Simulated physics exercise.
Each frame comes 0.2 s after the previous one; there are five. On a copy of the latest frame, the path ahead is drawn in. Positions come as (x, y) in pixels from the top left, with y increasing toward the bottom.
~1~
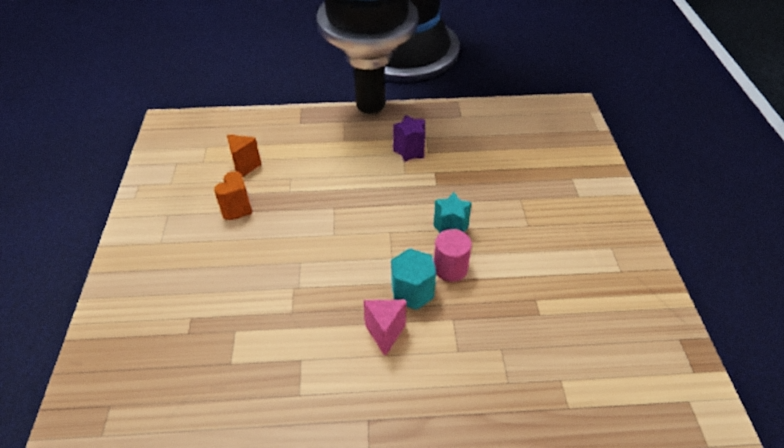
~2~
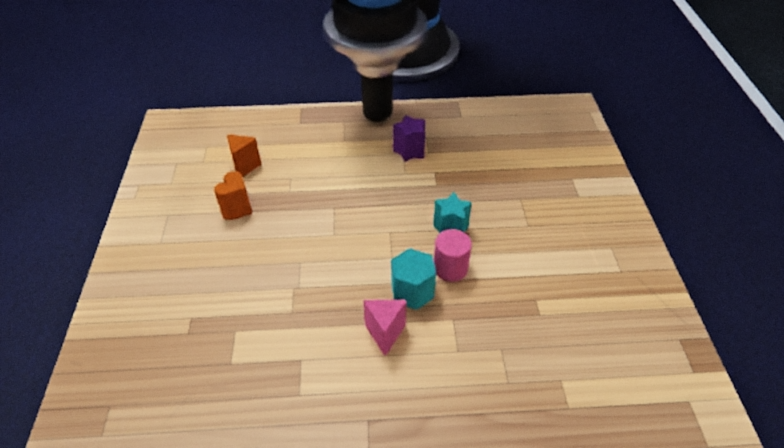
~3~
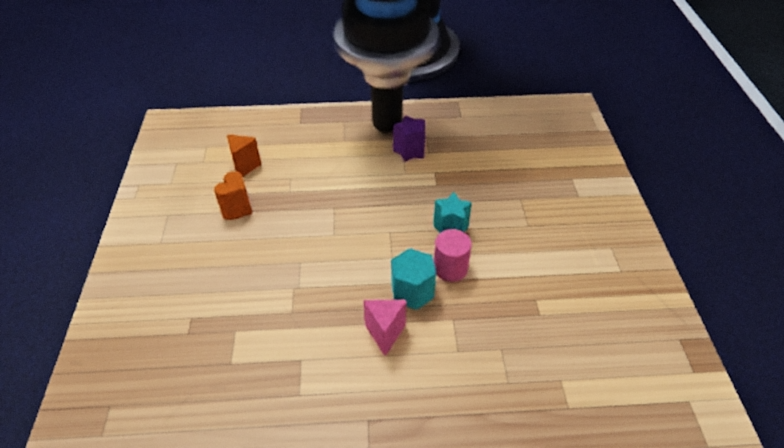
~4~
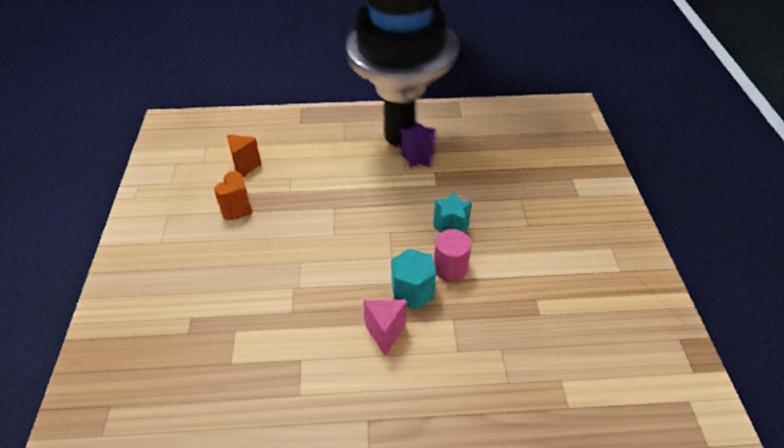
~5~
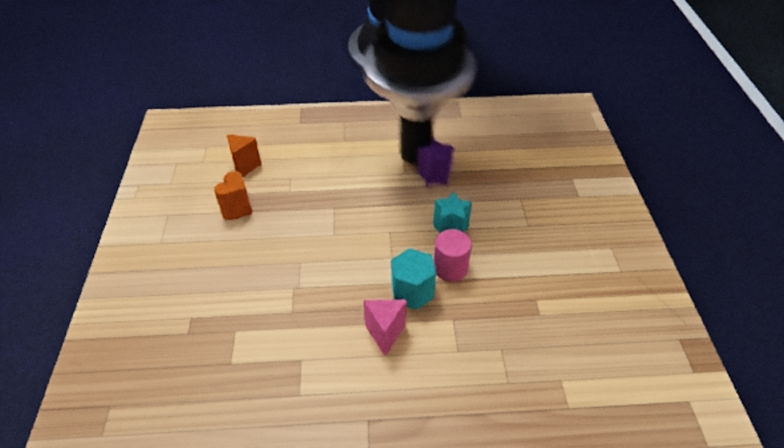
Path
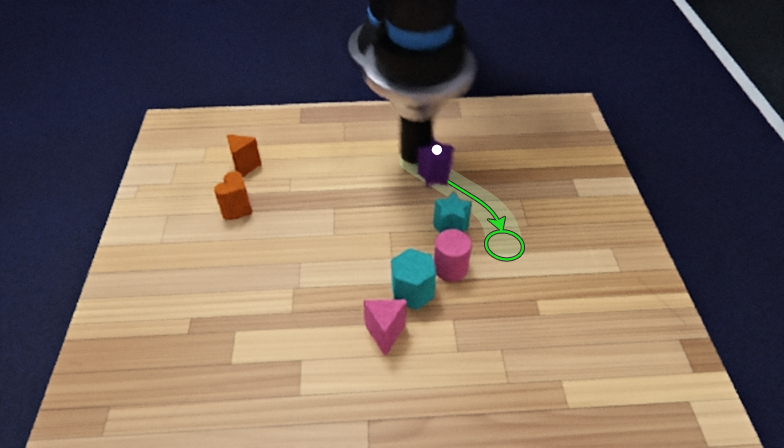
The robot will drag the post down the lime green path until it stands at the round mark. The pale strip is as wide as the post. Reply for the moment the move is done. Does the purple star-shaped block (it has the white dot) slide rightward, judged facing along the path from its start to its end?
No, I don't think so.
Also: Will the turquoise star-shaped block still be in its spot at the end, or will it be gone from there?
The turquoise star-shaped block keeps its place.
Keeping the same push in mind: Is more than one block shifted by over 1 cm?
The answer is no.
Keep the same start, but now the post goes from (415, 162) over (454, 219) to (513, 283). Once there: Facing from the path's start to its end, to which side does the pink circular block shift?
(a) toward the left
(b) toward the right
It's b.
The line goes from (415, 162) over (451, 184) and (488, 208) to (504, 245); the dot is on the purple star-shaped block.
What follows on the original path. One third of the way, post (453, 177); purple star-shaped block (476, 174).
Two thirds of the way, post (490, 201); purple star-shaped block (517, 200).
At the end, post (506, 238); purple star-shaped block (543, 230), turned 25° anticlockwise; turquoise star-shaped block unmoved.
